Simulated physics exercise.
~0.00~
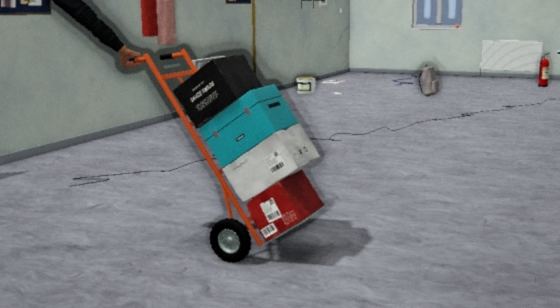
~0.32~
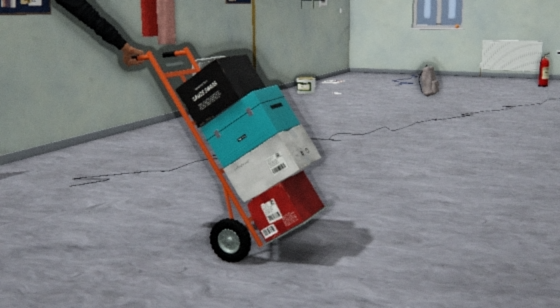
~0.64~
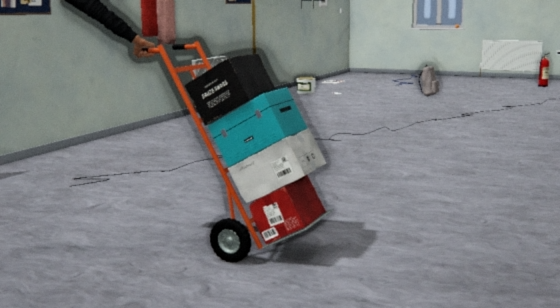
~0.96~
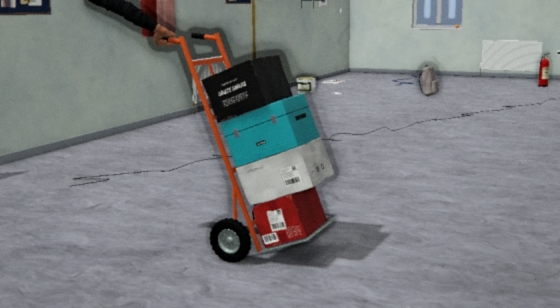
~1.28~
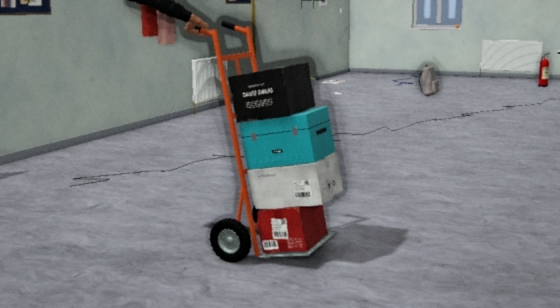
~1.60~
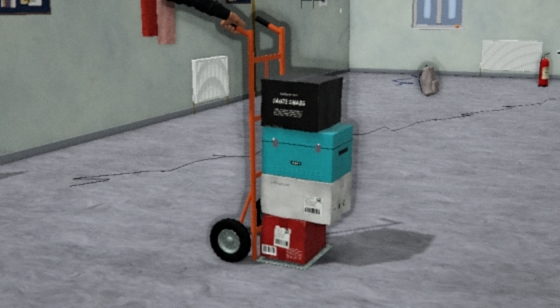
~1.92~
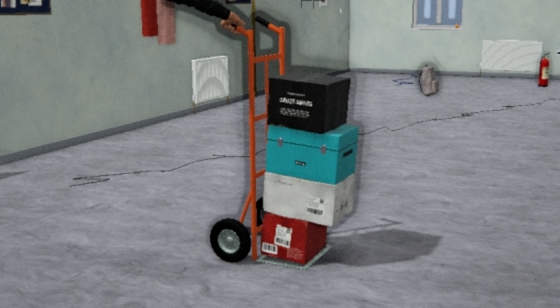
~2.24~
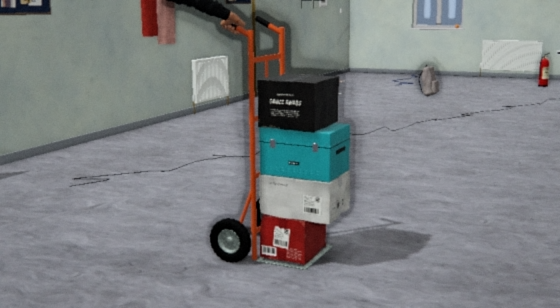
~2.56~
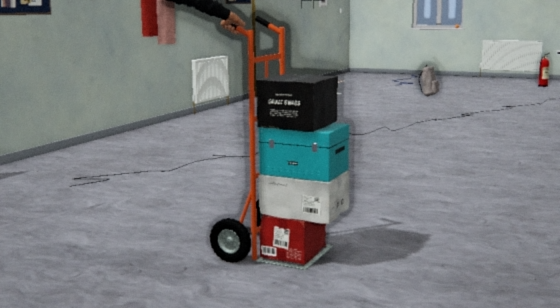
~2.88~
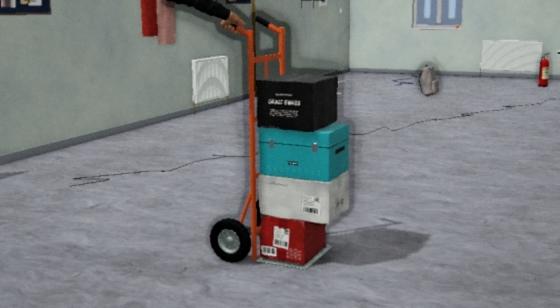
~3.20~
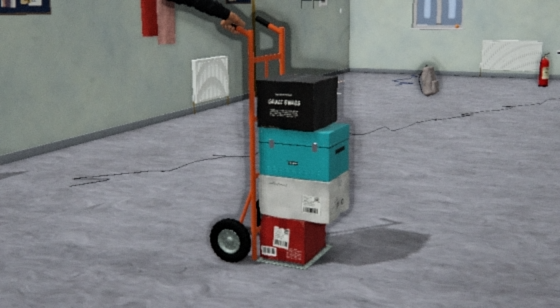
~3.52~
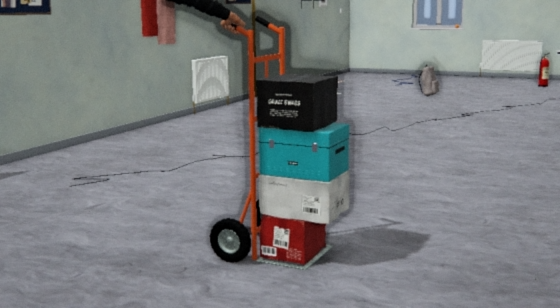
An orange hand truck is tipped upright by an arm, its four stacked boxes wobbling but staying on.
